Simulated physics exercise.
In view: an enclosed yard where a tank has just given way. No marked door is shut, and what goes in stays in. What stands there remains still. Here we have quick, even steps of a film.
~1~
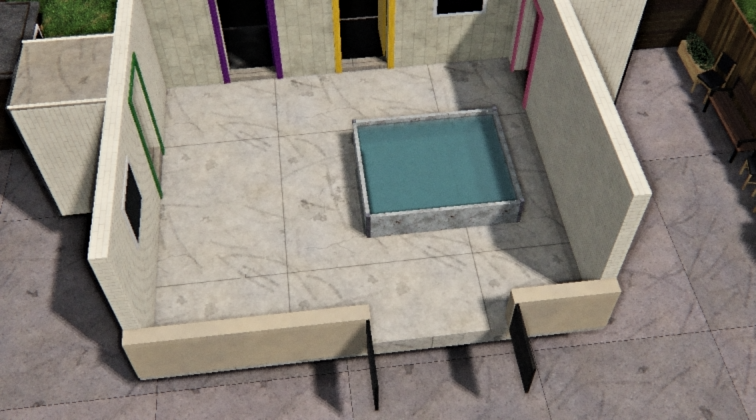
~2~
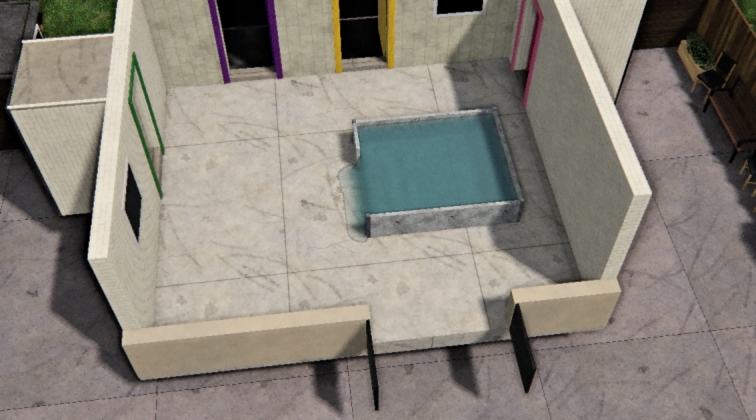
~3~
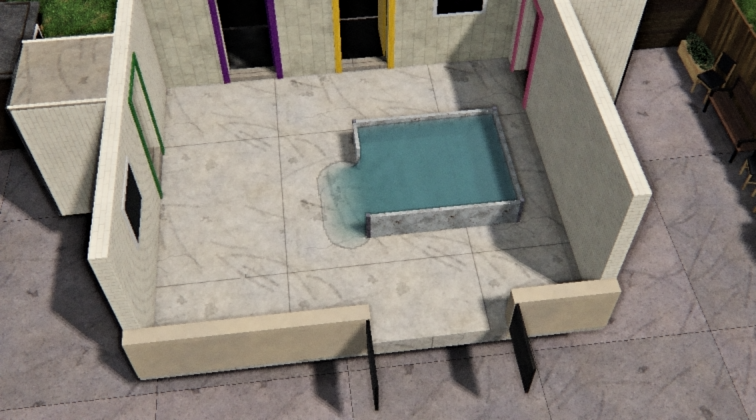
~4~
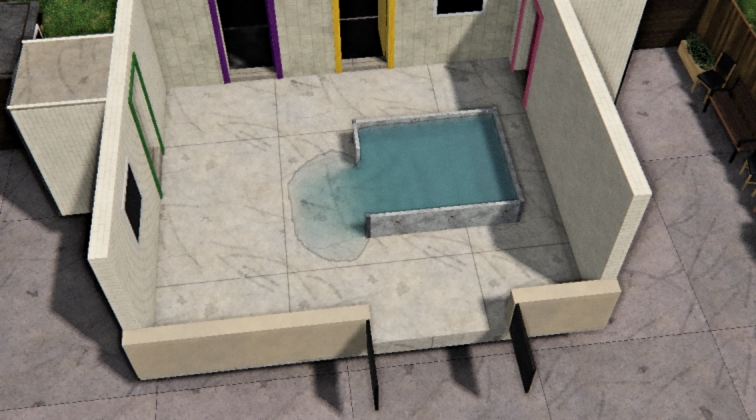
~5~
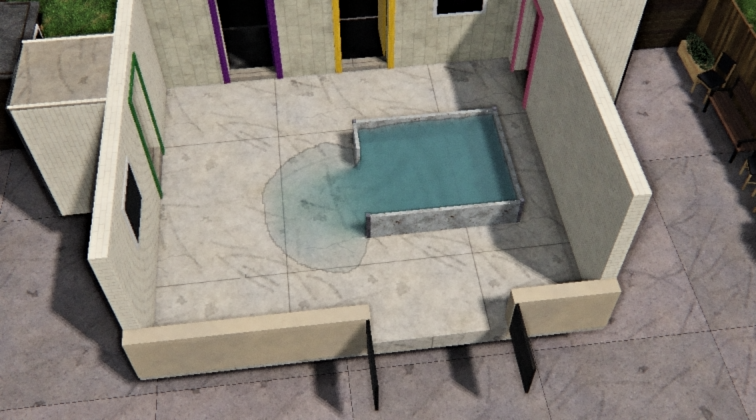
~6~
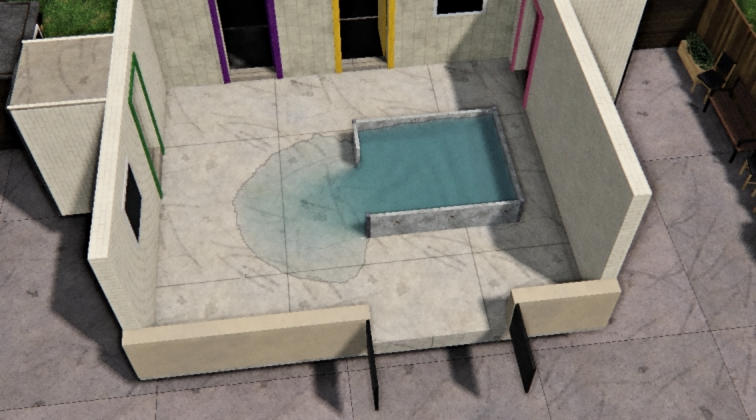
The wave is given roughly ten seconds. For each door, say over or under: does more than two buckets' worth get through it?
In order: Purple door: Not beyond two buckets; pink door: Not beyond two buckets; green door: Not beyond two buckets; yellow door: Not beyond two buckets.
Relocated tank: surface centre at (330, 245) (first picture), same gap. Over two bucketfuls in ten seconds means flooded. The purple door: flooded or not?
As far as I can tell, the purple door gets swamped.
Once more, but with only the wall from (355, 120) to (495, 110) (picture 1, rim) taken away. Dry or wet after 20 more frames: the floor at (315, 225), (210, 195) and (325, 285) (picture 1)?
In that order: Clear, not flooded, clear.
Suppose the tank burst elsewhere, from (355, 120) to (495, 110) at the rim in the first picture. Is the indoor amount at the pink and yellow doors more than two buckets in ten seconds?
Pink overflows; yellow overflows.
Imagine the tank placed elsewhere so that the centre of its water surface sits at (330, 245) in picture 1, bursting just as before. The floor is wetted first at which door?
It's the door marked green, in my view.
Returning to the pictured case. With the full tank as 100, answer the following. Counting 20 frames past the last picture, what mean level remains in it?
Near 40 in a hundred.
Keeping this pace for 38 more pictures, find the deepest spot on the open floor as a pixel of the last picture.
It should be roughly at (167, 100).
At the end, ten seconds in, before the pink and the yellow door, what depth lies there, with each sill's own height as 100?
I'd say around 180 and 40 in a hundred.
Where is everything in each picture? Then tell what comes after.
In the first frame, the tank at (434, 163) is whole and still.
In the second frame, the front is at (348, 169), out from the gap at (365, 195).
In the third frame, water pours out at (365, 196) and has run to (327, 171).
In the fourth frame, the front is at (294, 185), out from the gap at (365, 196).
In the fifth frame, water pours out at (365, 196) and has run to (270, 190).
In the sixth frame, the front is at (242, 195), out from the gap at (365, 196).
A moment on, water covers 30 % of the floor; the purple door not reached, the pink door not reached, the green door not reached, the yellow door not reached.
Next, water covers 40 % of the floor; the purple door not reached, the pink door not reached, the green door wet at the sill, nothing in, the yellow door not reached.
Then, water covers 45 % of the floor; the purple door not reached, the pink door not reached, the green door wet at the sill, nothing in, the yellow door not reached.
Later, water covers 70 % of the floor; the purple door wet at the sill, nothing in, the pink door not reached, the green door wet at the sill, nothing in, the yellow door wet at the sill, nothing in.
In the end, water covers 95 % of the floor; the purple door wet at the sill, nothing in, the pink door under two buckets in, the green door wet at the sill, nothing in, the yellow door wet at the sill, nothing in.
